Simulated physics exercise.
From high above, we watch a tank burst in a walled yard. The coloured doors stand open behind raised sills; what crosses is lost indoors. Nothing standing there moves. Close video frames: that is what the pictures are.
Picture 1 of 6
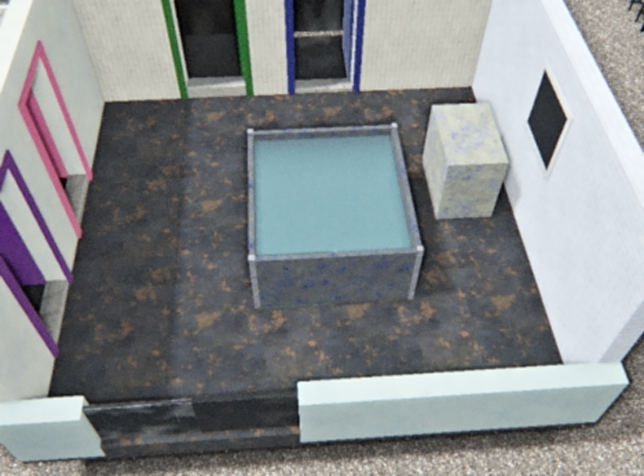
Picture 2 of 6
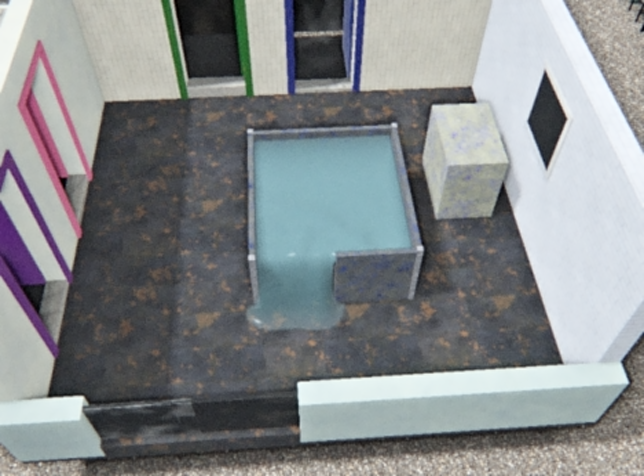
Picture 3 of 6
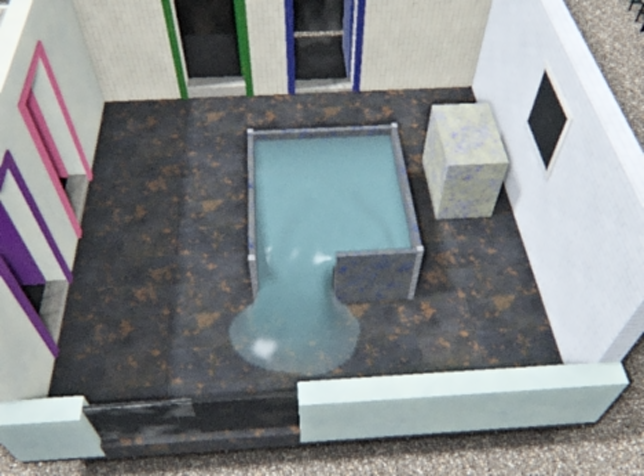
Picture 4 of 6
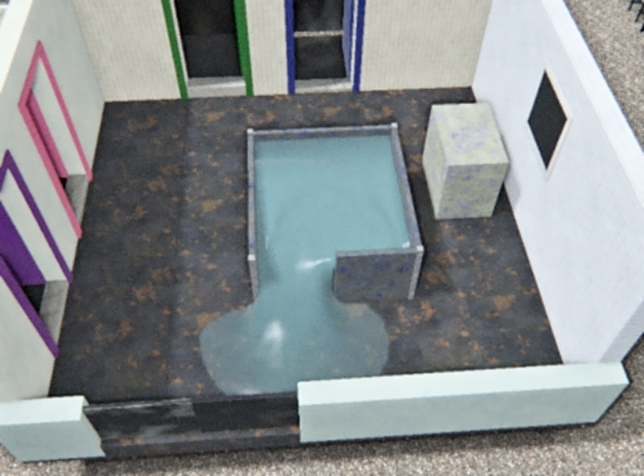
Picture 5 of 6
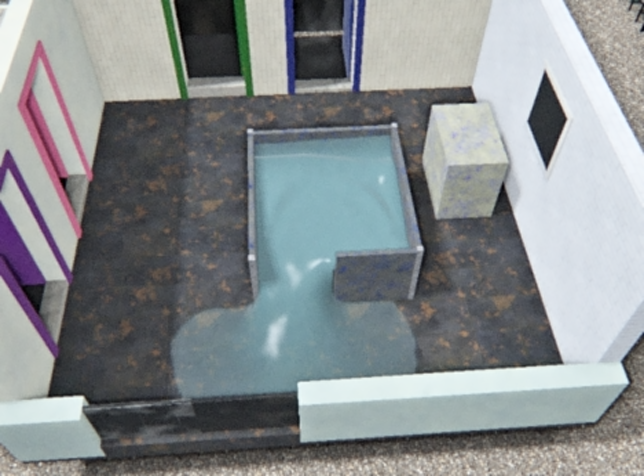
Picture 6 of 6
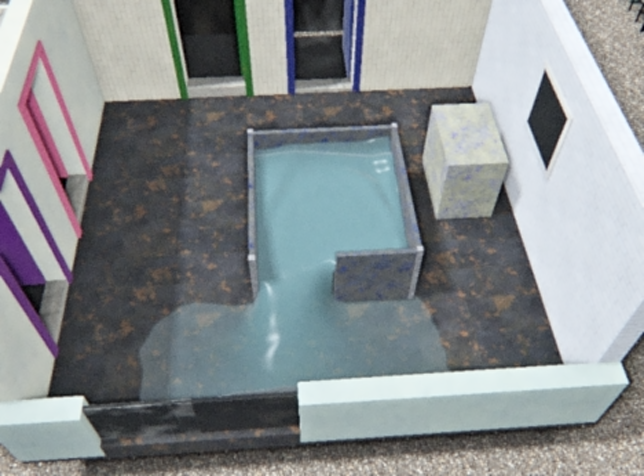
Pale blue-green water pours through a gap at the left of a square tank's front wall, in a walled yard seen from high above. Green and blue doorways stand at the back, pink and purple ones on the left, and a pale block sits right of the tank on the dark, mottled floor. The water spreads forward and sideways in a widening sheet, while the tank's level drops slightly and the view stays still.
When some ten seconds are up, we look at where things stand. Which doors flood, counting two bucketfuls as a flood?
In the end the purple door gets overwhelmed honestly, the blue door gets overwhelmed honestly, the green door copes honestly, the pink door copes honestly.
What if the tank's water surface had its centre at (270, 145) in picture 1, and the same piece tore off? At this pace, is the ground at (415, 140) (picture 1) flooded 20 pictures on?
Unflooded.
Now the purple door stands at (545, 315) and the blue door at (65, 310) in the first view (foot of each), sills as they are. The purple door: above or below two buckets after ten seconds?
Result - purple door exceeds the limit.
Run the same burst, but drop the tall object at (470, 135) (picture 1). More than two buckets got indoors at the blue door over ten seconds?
In short: Blue exceeds the limit.
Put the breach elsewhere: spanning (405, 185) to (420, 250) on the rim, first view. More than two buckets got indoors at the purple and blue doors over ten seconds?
Result - purple: Above the limit; blue: Below the limit.
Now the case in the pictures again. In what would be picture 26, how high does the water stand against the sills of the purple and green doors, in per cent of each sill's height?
Depth ratios, approx.: 160 and 30 percent.
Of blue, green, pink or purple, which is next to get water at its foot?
The purple one is the one.
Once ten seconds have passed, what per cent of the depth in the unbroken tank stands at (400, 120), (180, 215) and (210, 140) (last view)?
Around 14, 10 and 10 percent, in that order.
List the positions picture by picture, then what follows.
In the first picture, still water in the tank at (329, 192).
In the second picture, water pours out at (297, 288) and has run to (251, 311).
In the third picture, water pours out at (297, 289) and has run to (325, 365).
In the fourth picture, the front is at a hidden place, out from the gap at (297, 290).
In the fifth picture, the front is at a hidden place, out from the gap at (297, 290).
In the sixth picture, the front is at a hidden place, out from the gap at (297, 290).
A moment on, water covers 25 % of the floor; the purple door not reached, the blue door not reached, the green door not reached, the pink door not reached.
Next, water covers 40 % of the floor; the purple door under two buckets in, the blue door not reached, the green door not reached, the pink door wet at the sill, nothing in.
Then, water covers 70 % of the floor; the purple door over two buckets in, the blue door not reached, the green door wet at the sill, nothing in, the pink door wet at the sill, nothing in.
Later, water covers 95 % of the floor; the purple door far over two buckets in, the blue door under two buckets in, the green door wet at the sill, nothing in, the pink door wet at the sill, nothing in.
In the end, water covers 100 % of the floor; the purple door far over two buckets in, the blue door over two buckets in, the green door wet at the sill, nothing in, the pink door wet at the sill, nothing in.
